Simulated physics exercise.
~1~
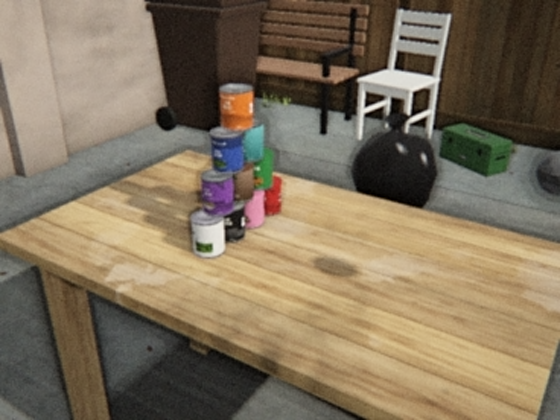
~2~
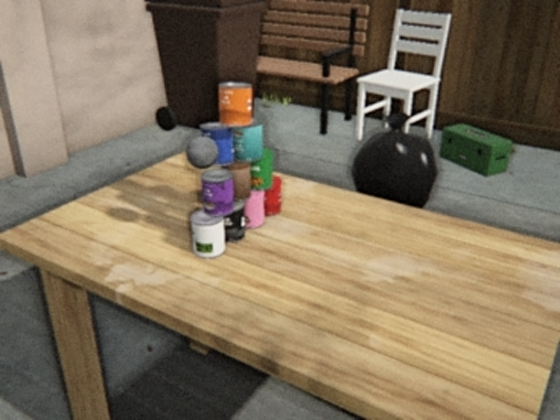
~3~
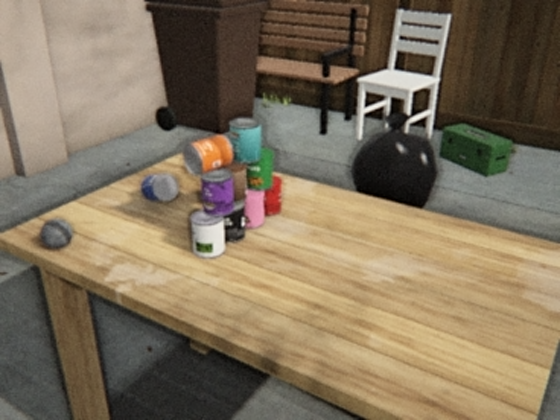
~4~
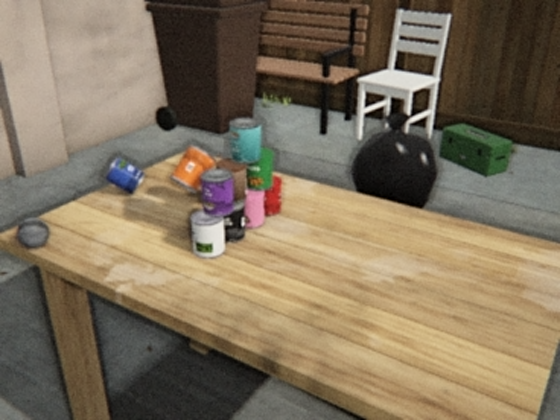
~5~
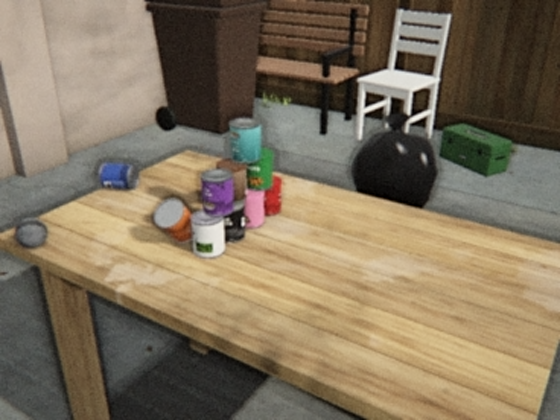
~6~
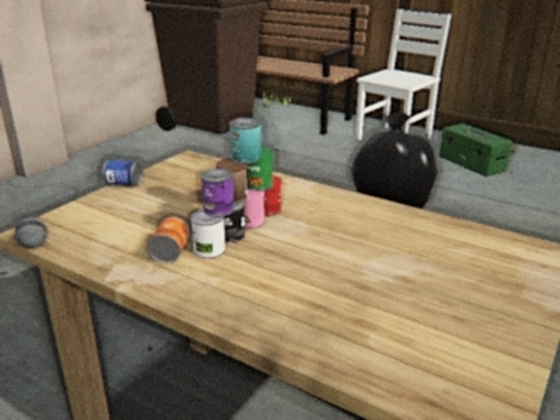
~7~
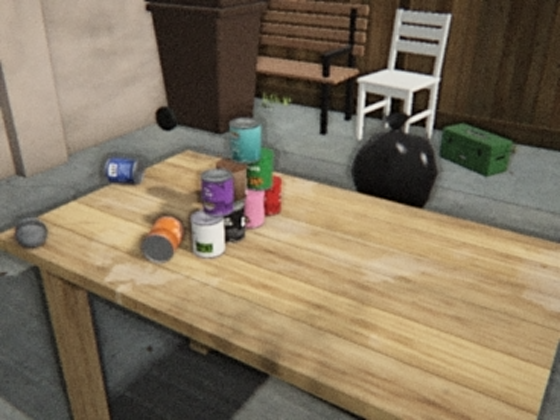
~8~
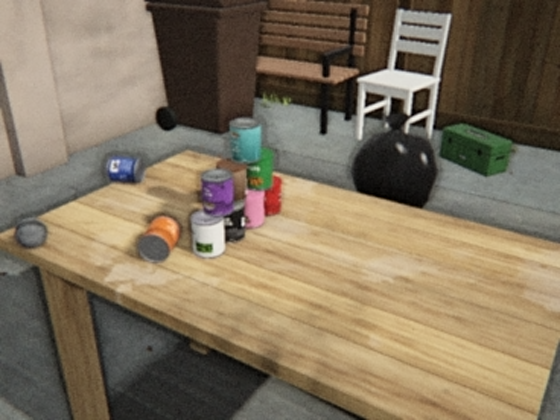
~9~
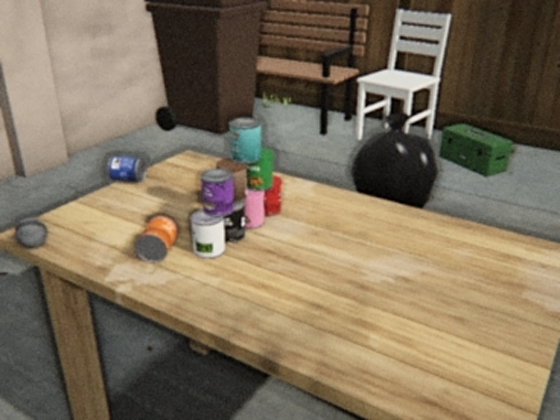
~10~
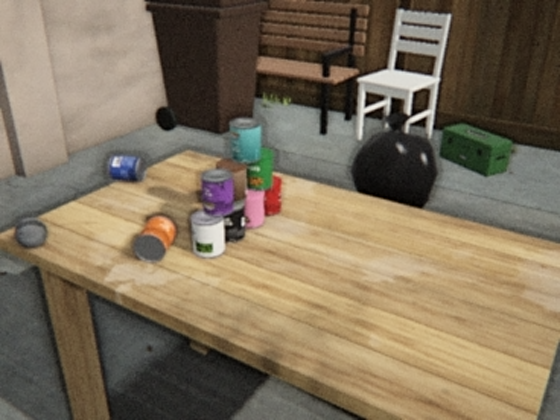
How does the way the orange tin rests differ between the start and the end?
At the start the orange tin stands upright on top of the stack, and at the end it lies on its side on the table.
A grey ball flew into a stack of paint tins on a wooden table and stopped near the left corner, while the blue and orange tins tumbled off the pile and ended up lying on the tabletop, the others still stacked.
